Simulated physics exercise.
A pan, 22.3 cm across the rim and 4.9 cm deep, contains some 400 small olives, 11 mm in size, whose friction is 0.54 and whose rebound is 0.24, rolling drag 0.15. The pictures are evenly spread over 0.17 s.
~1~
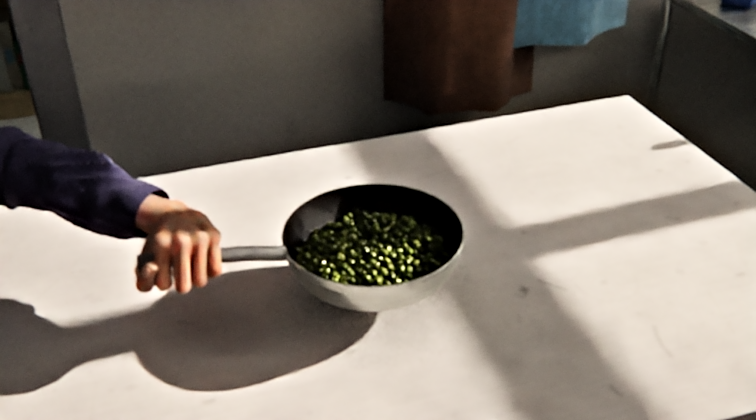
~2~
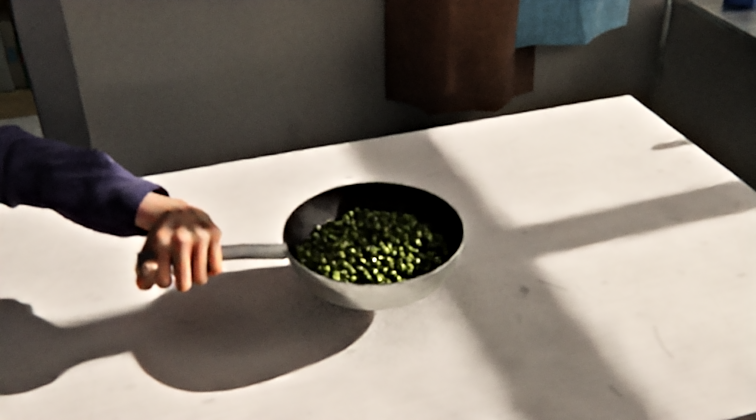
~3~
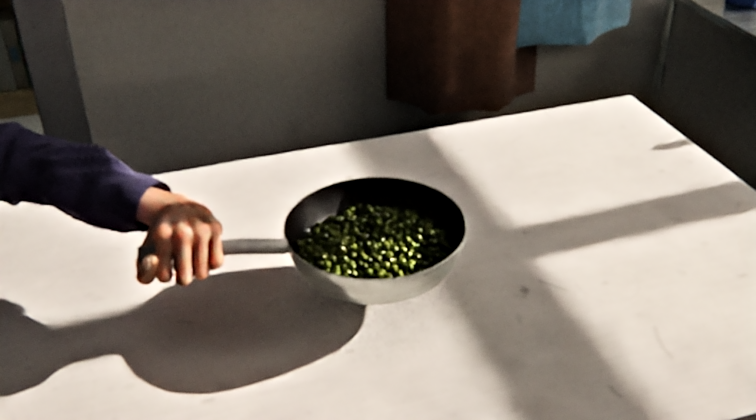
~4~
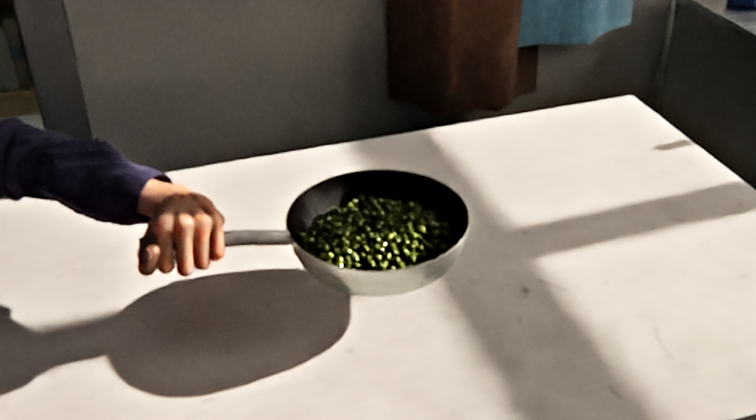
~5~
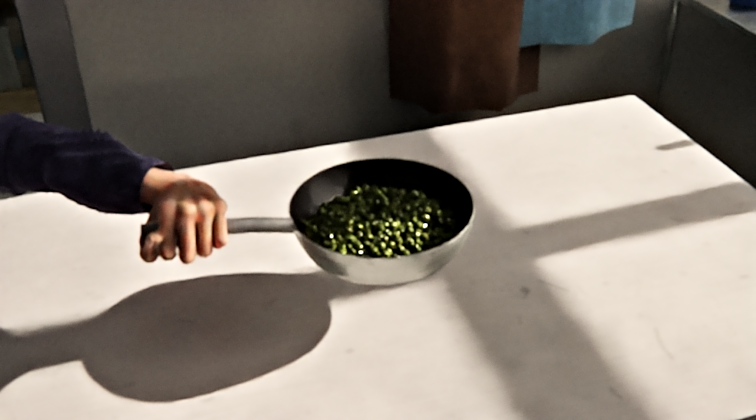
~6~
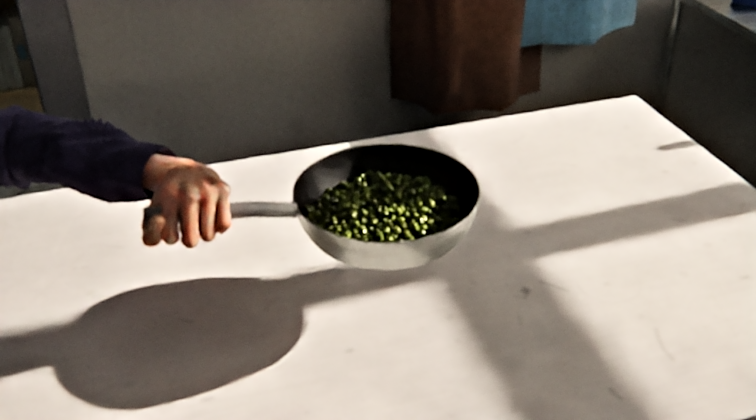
Hand in a dark purple sleeve holding a pan of small green olives, slowly lifting it level above a sunlit white table.
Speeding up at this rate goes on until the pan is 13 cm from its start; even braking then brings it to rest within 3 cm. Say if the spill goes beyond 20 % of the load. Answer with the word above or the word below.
The word is below.
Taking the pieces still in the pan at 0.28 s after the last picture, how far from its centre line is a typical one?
It works out to roughly 6.5 centimetres.
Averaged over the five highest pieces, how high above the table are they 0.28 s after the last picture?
They're roughly 24 cm up.
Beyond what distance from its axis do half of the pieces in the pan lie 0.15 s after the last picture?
The answer is about 6.5 cm.
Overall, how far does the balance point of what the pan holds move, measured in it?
Shift: Approx. 3.5 cm.
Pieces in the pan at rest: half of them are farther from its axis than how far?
The distance is about 6.5 centimetres.
Then, 0.15 s after the last picture, pan 100 %; middle of the pieces not yet landed near (419, 127).
Then, 0.28 s after the last picture, pan 100 %; middle of the pieces not yet landed near (438, 133).
Then, 0.39 s after the last picture, pan 100 %; middle of the pieces not yet landed near (437, 134).
Then, 0.50 s after the last picture, pan 100 %; middle of the pieces not yet landed near (437, 134).
In the end, pan 100 %.
